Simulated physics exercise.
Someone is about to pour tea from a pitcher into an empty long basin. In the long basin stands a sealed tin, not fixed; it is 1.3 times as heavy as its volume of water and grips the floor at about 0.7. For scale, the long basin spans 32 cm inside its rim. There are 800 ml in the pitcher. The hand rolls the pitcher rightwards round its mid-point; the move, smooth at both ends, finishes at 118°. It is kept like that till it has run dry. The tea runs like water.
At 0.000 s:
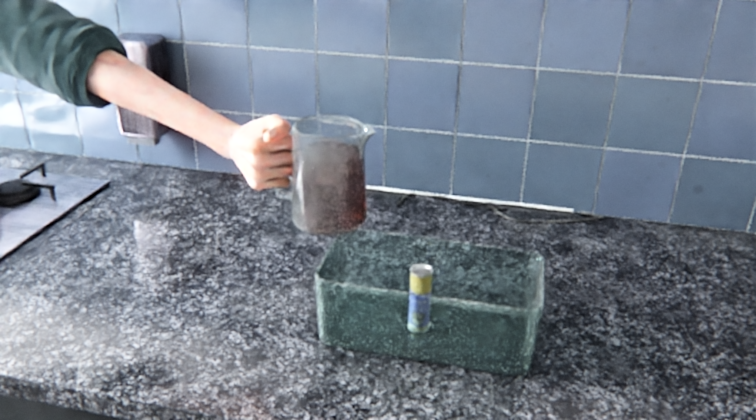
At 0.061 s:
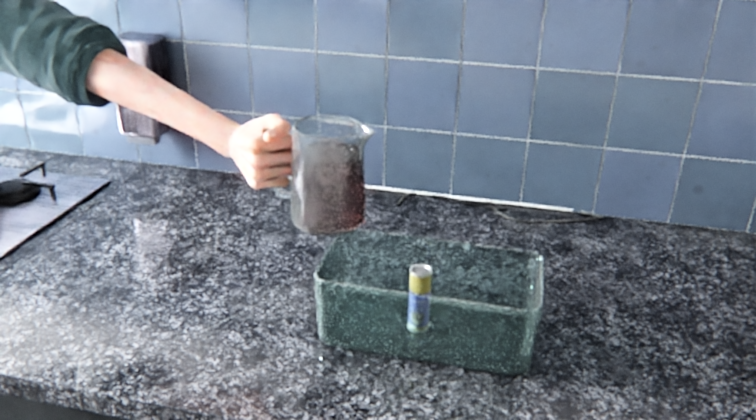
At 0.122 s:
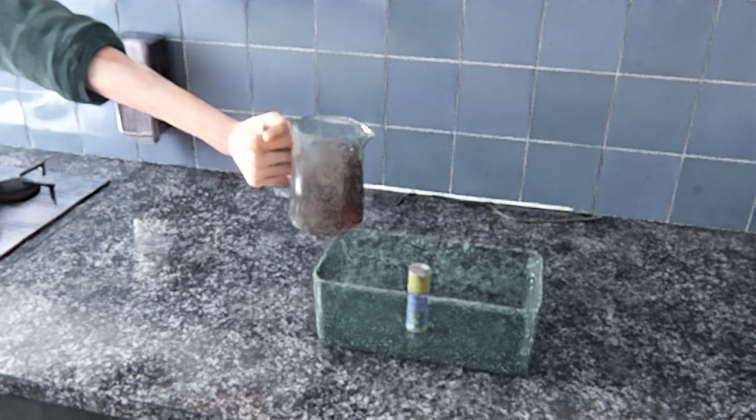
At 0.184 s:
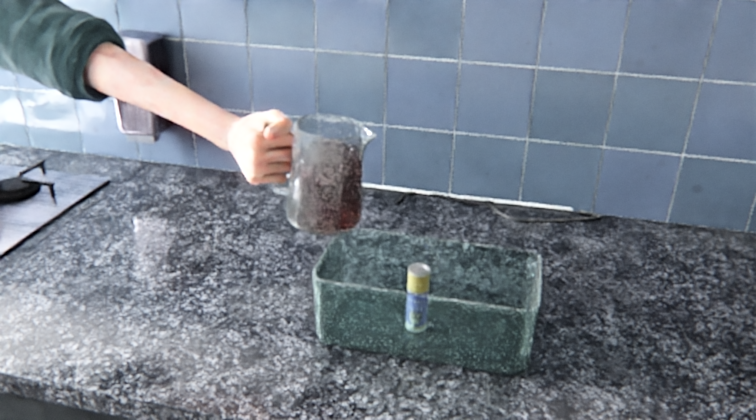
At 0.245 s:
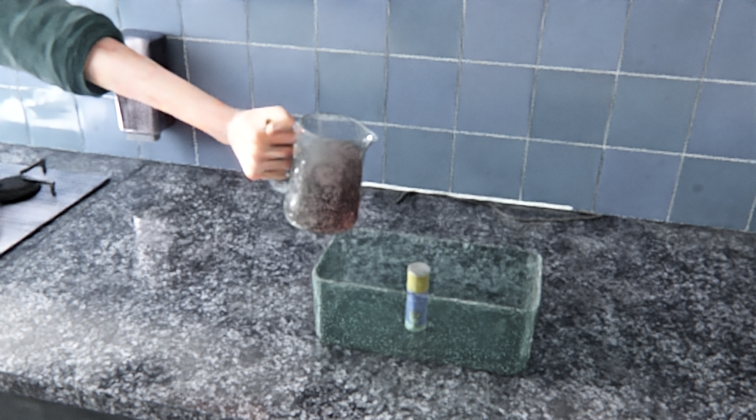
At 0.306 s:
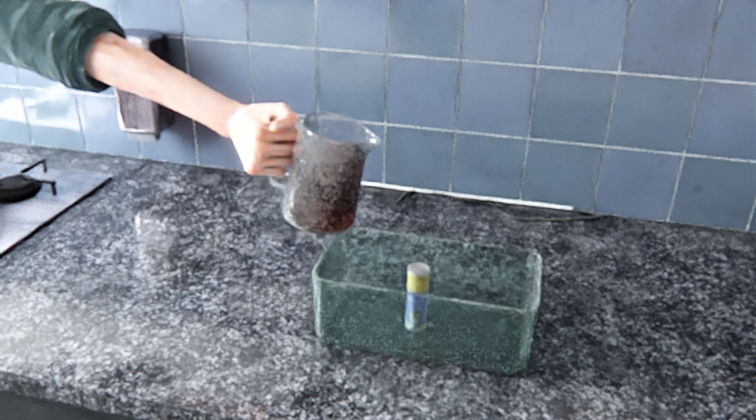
A speckled dark grey kitchen counter, backed by blue-grey wall tiles, is seen from slightly above by a still camera. A hand in a dark green sleeve holds a clear pitcher of reddish-brown tea, left of and above a long greenish glass basin with a small yellow and blue tin inside. The hand slowly rolls the pitcher slightly rightwards, while the basin and tin stay still.
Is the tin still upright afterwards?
It falls.
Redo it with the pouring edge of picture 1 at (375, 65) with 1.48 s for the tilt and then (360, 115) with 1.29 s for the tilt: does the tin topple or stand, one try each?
First it keeps standing; then it falls.
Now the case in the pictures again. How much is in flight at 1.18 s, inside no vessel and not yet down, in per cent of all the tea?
Some 16 per cent.
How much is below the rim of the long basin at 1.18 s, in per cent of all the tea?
Some 48 per cent.
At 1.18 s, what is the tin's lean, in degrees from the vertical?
It is at some 0°.
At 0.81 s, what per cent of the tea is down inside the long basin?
About 1 per cent.
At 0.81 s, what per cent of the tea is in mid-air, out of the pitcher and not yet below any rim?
About 7 per cent.
After 0.81 s the tilt is 67° and 93 per cent is still to pour; the tin stands where it began.
After 1.18 s the tilt is 106° and 35 per cent is still to pour; the tin stands where it began.
After 1.56 s the tilt is 118° and 1 per cent is still to pour; the tin leans 44°.
After 1.98 s the tilt is 118° and 0 per cent is still to pour; the tin lies on its side.
In the end the tin lies on its side.
